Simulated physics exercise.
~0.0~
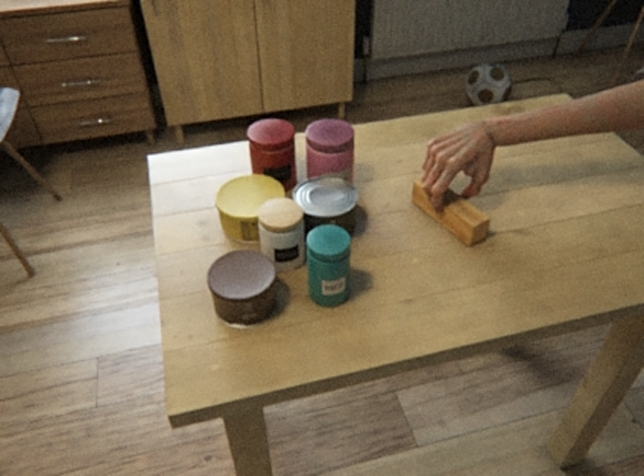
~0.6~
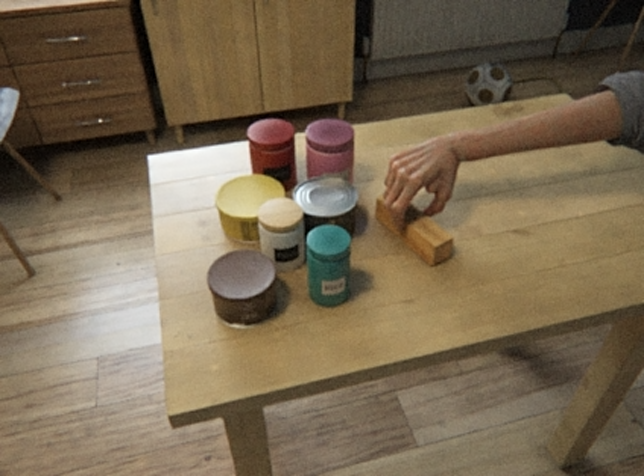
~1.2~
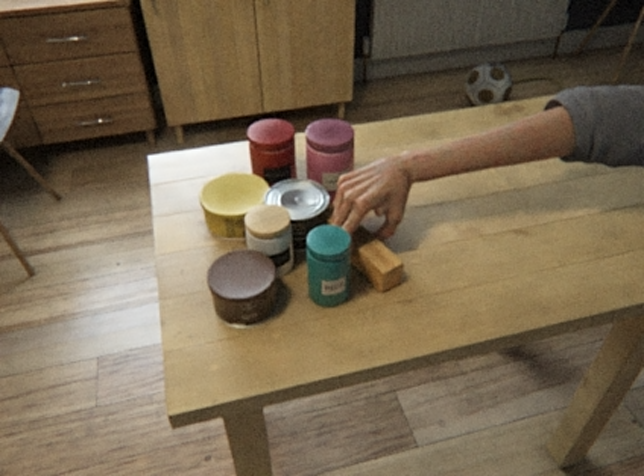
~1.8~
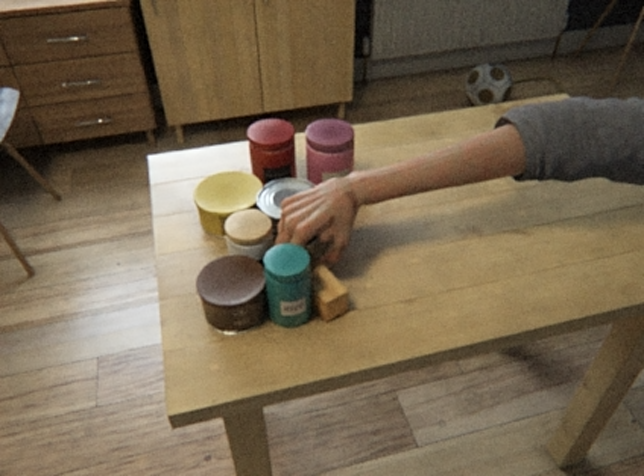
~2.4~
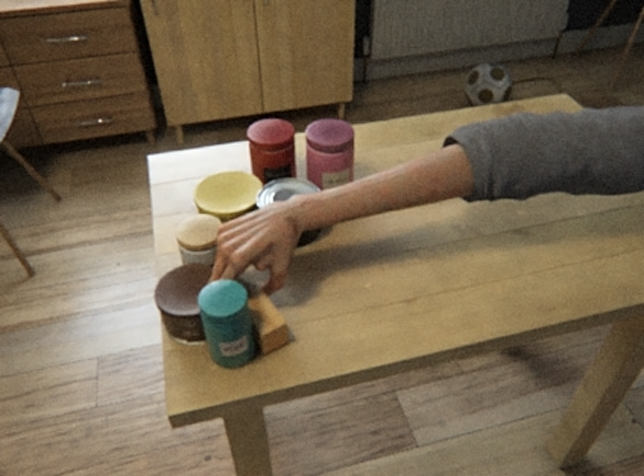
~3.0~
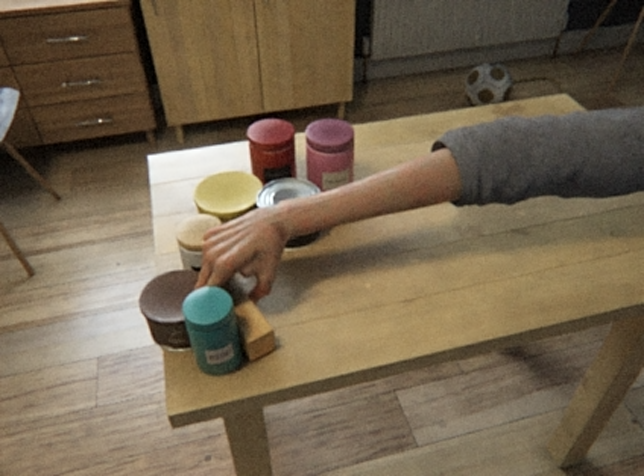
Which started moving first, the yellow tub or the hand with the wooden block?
The hand with the wooden block started moving first, and the yellow tub only shifted after that.
On a wooden table, a hand slid a wooden block left and toward the near edge, nudging the black, yellow and white containers before pushing the turquoise jar and brown tub near the corner, where they stood upright while the red and pink jars stayed put.
